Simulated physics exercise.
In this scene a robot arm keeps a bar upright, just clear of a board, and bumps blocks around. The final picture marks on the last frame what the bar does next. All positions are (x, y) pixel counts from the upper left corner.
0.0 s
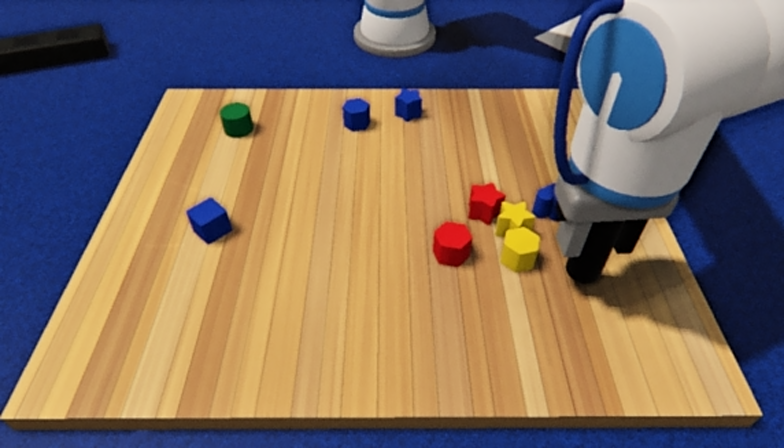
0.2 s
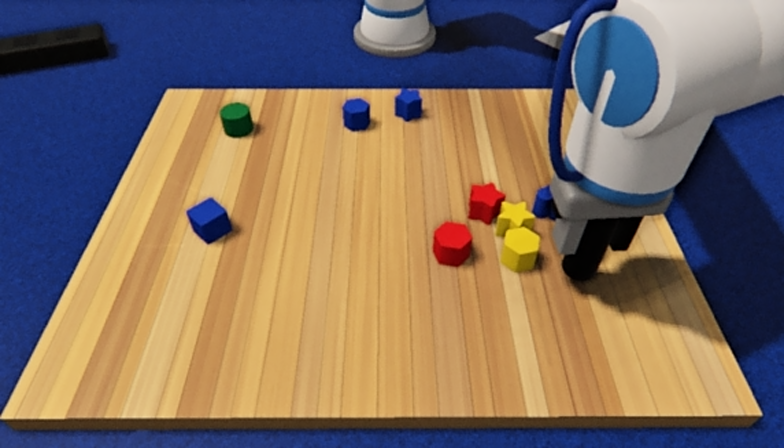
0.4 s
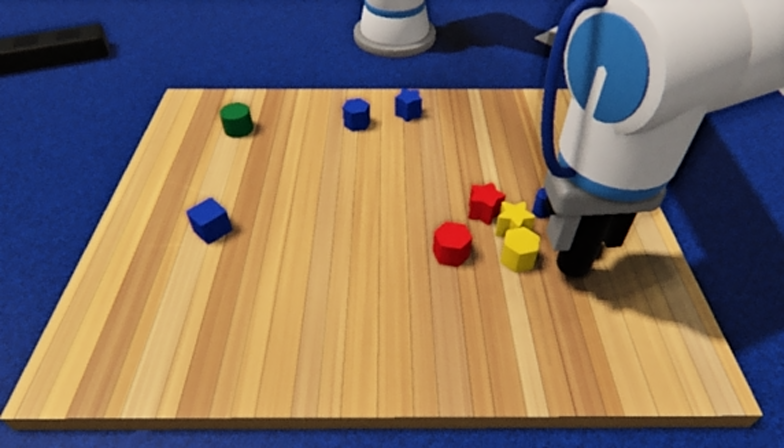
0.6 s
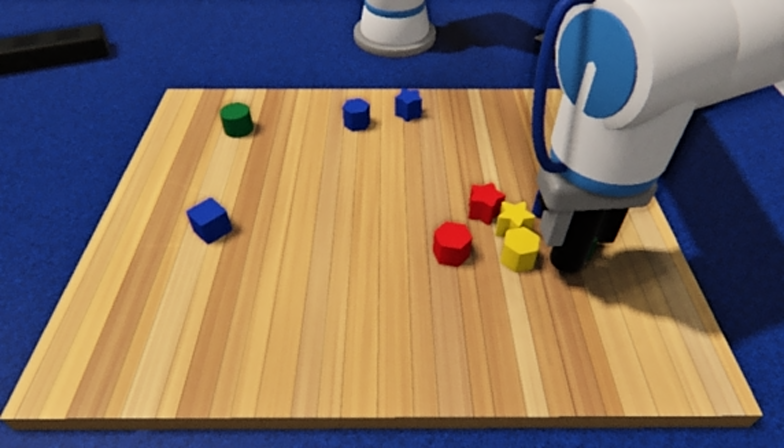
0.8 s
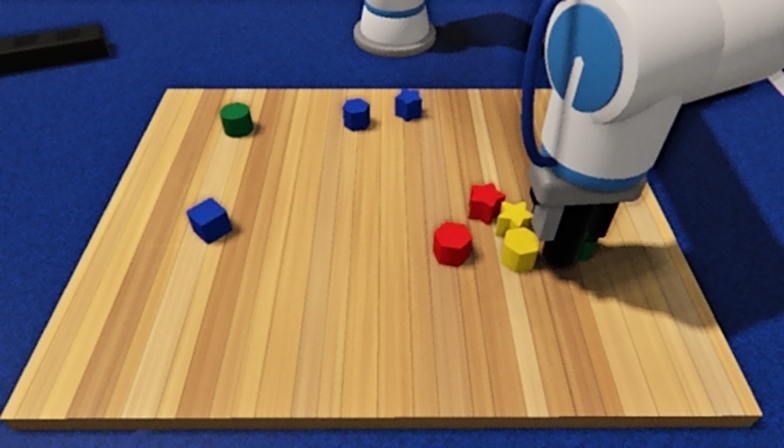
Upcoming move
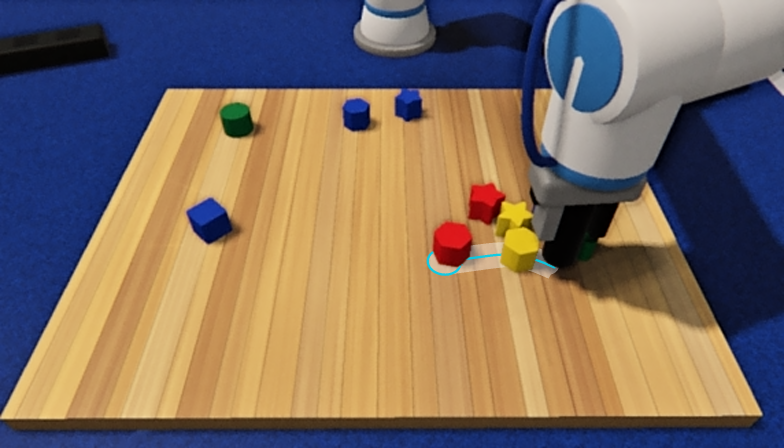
Robot arm edging slowly left beside a cluster of red and yellow blocks on a wooden board, the blocks staying still.
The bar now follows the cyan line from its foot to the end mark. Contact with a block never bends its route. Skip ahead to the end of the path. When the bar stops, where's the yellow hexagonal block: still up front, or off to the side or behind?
The bar should keep driving it forward.
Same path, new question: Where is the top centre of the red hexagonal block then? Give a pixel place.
At the end it should sit near (381, 228).
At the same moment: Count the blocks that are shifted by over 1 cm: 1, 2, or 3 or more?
Blocks that move over 1 cm: Two.
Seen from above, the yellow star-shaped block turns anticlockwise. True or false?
That statement is not accurate.
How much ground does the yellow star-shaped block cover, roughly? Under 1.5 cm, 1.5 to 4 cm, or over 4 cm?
The answer will be the short band, under 1.5 cm.
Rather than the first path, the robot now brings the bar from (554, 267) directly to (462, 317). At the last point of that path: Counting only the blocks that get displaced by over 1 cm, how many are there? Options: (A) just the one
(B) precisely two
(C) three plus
A: Just the one.
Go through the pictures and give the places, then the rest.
In the first frame, bar's lower end (582, 272); red hexagonal block (453, 234); yellow star-shaped block (516, 212); yellow hexagonal block (522, 240); green heart-shaped block hidden.
In the second frame, bar (578, 269); blocks still.
In the third frame, bar (573, 266); blocks still.
In the fourth frame, bar (566, 262); blocks still.
In the fifth frame, bar (558, 257); red hexagonal block (453, 234); yellow star-shaped block (516, 212); yellow hexagonal block (522, 240); green heart-shaped block partly hidden.
Drawn move, from (554, 267) over (517, 255) and (481, 257) to (444, 262).
What follows on the original path. One third of the way, bar (520, 244); yellow star-shaped block (514, 210), turned 15° clockwise; yellow hexagonal block (488, 232).
Two thirds of the way, bar (481, 246); red hexagonal block (415, 232), turned 20° clockwise; yellow star-shaped block (513, 210), turned 20° clockwise; yellow hexagonal block (449, 234), turned 15° anticlockwise.
At the end, bar (445, 251); red hexagonal block (381, 228), turned 35° clockwise; yellow star-shaped block (513, 210), turned 20° clockwise; yellow hexagonal block (413, 236); green heart-shaped block still.
